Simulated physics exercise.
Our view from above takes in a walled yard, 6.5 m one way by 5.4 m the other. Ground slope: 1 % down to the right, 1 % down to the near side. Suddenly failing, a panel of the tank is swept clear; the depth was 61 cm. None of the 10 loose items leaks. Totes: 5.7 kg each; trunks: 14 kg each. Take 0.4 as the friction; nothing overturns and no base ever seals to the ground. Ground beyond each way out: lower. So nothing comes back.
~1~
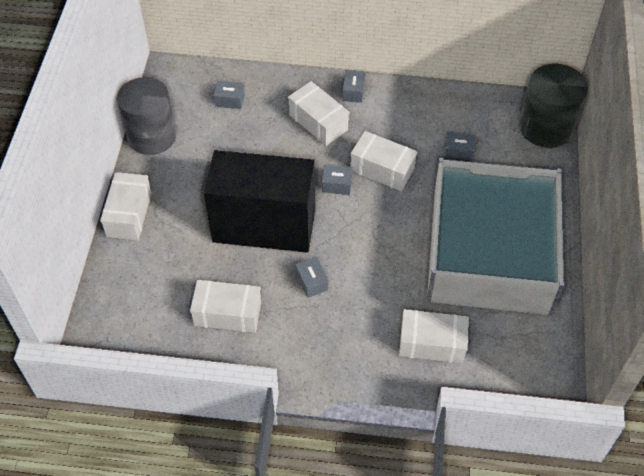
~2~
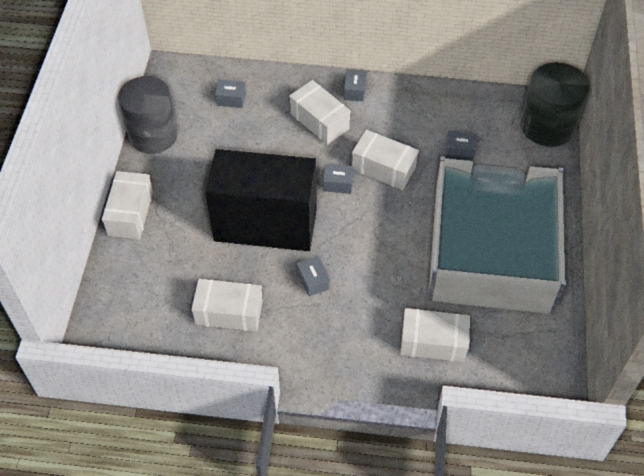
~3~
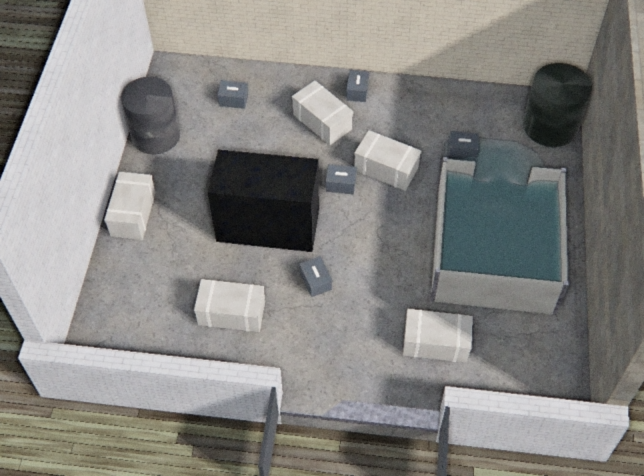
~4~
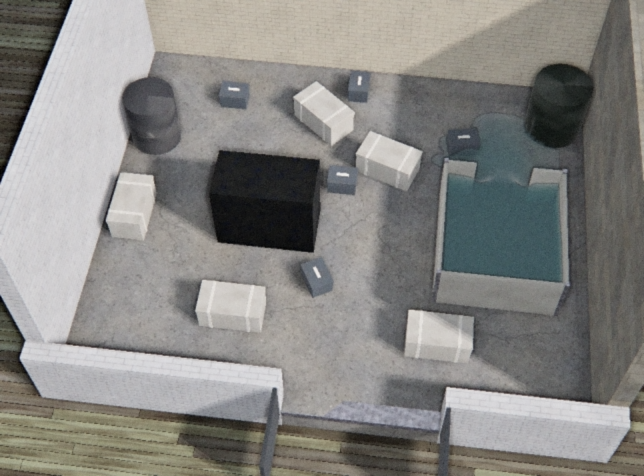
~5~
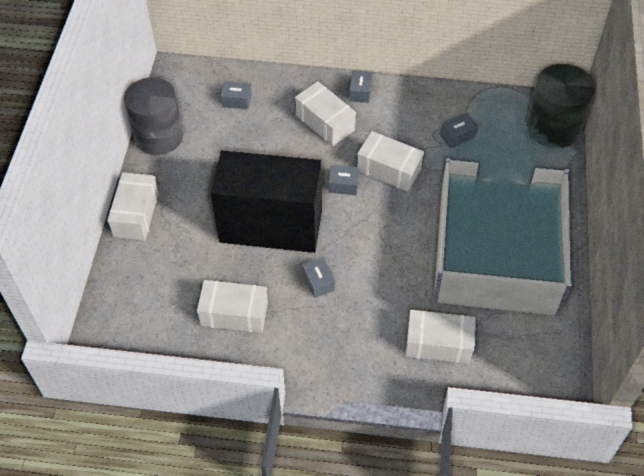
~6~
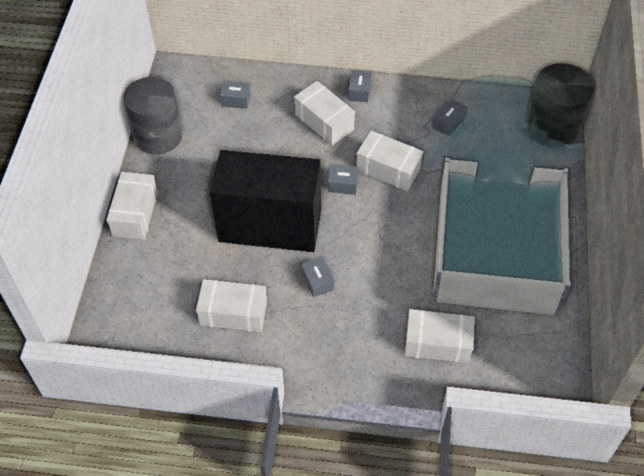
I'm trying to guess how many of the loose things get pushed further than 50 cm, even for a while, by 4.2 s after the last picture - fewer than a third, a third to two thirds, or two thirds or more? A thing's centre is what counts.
I'd say a third to two thirds.
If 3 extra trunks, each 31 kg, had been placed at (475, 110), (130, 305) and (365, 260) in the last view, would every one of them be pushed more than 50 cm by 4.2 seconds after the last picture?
Result, in sequence: Above the mark / below the mark / below the mark.
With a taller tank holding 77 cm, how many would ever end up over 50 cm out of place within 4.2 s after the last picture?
The count would be 4.
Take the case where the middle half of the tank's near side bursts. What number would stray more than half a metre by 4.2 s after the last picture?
1.
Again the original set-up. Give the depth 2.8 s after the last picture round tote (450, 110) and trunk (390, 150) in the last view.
Roughly 4 and 2 cm.
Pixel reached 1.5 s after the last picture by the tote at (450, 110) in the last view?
Look for it near (320, 67).
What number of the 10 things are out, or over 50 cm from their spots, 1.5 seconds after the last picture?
Tally at that time: 2.
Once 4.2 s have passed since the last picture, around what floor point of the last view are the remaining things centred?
Around (265, 202).
Then, 0.4 s after the last picture 1 of 10 are over 50 cm from their spots; 0 afloat.
Then, 1.5 s after the last picture 2 of 10 are over 50 cm from their spots; 0 afloat.
Then, 2.8 s after the last picture 4 of 10 are over 50 cm from their spots; 0 afloat.
Then, 4.2 s after the last picture 4 of 10 are over 50 cm from their spots, and 4 have been at some point; 3 afloat.
